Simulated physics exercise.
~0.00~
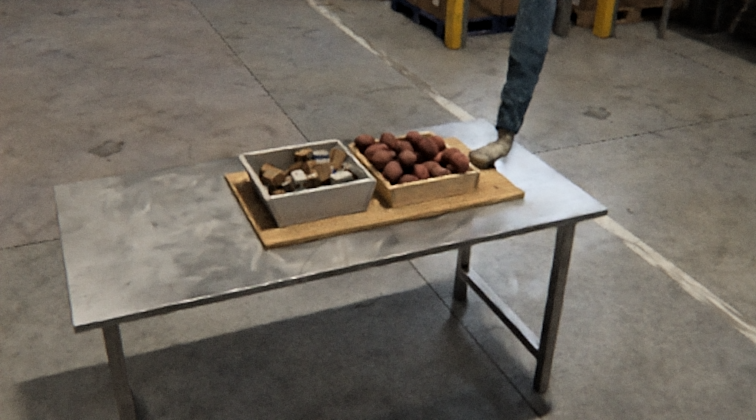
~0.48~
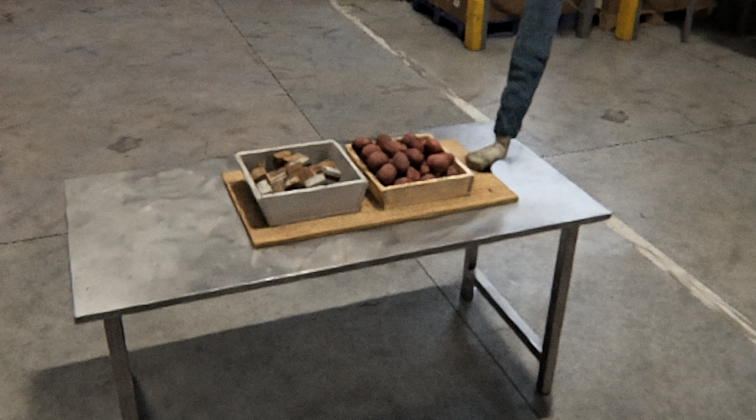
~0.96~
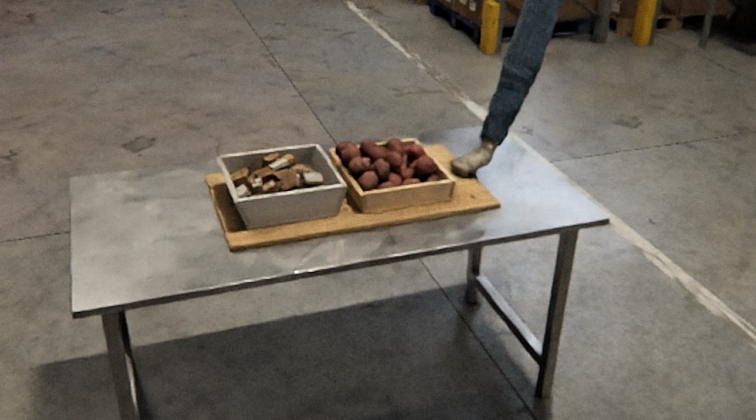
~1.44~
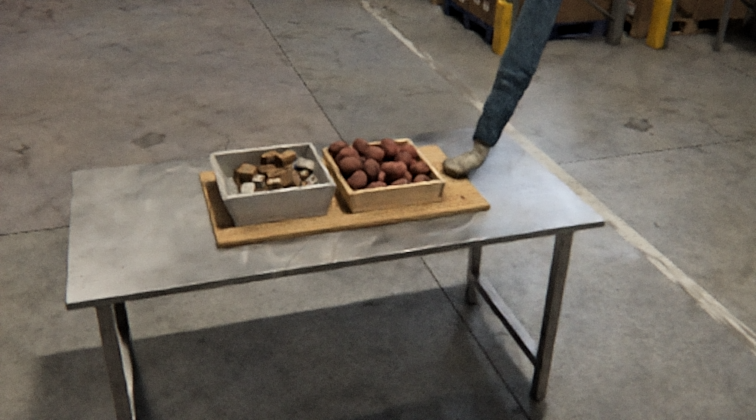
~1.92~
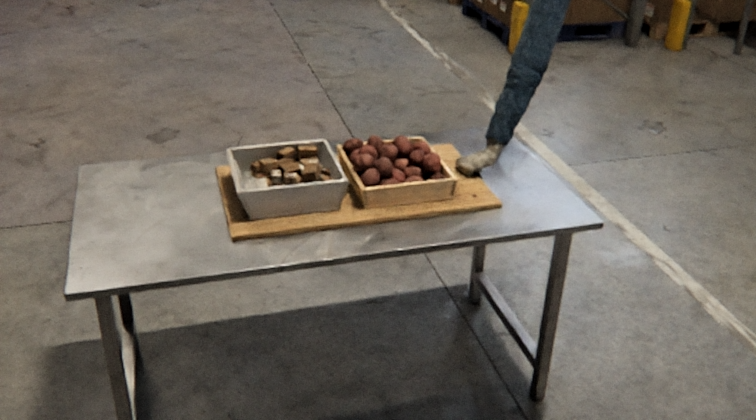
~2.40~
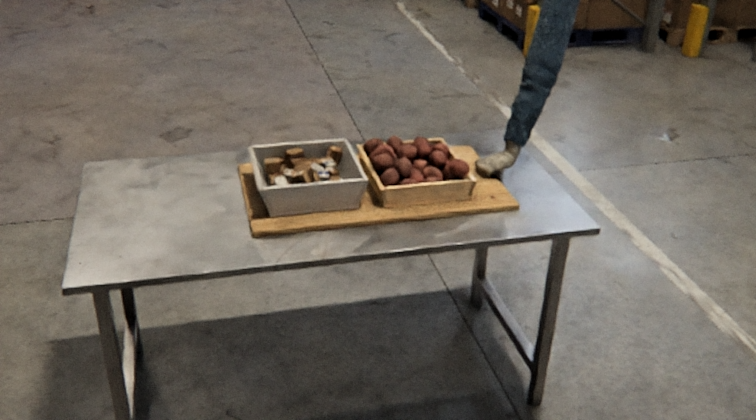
An arm in a blue-green sleeve and pale glove reaches in from the upper right to the end of a wooden board on a metal table, seen from above on a grey concrete warehouse floor with yellow posts behind. On the board sit a white box of small brown and pale parcels, at left, and a wooden box of red potatoes, at right. The board and both boxes slide left across the tabletop, the hand staying at its right end. They then move back to the right. At the end both boxes are still full, with nothing spilled on the table.
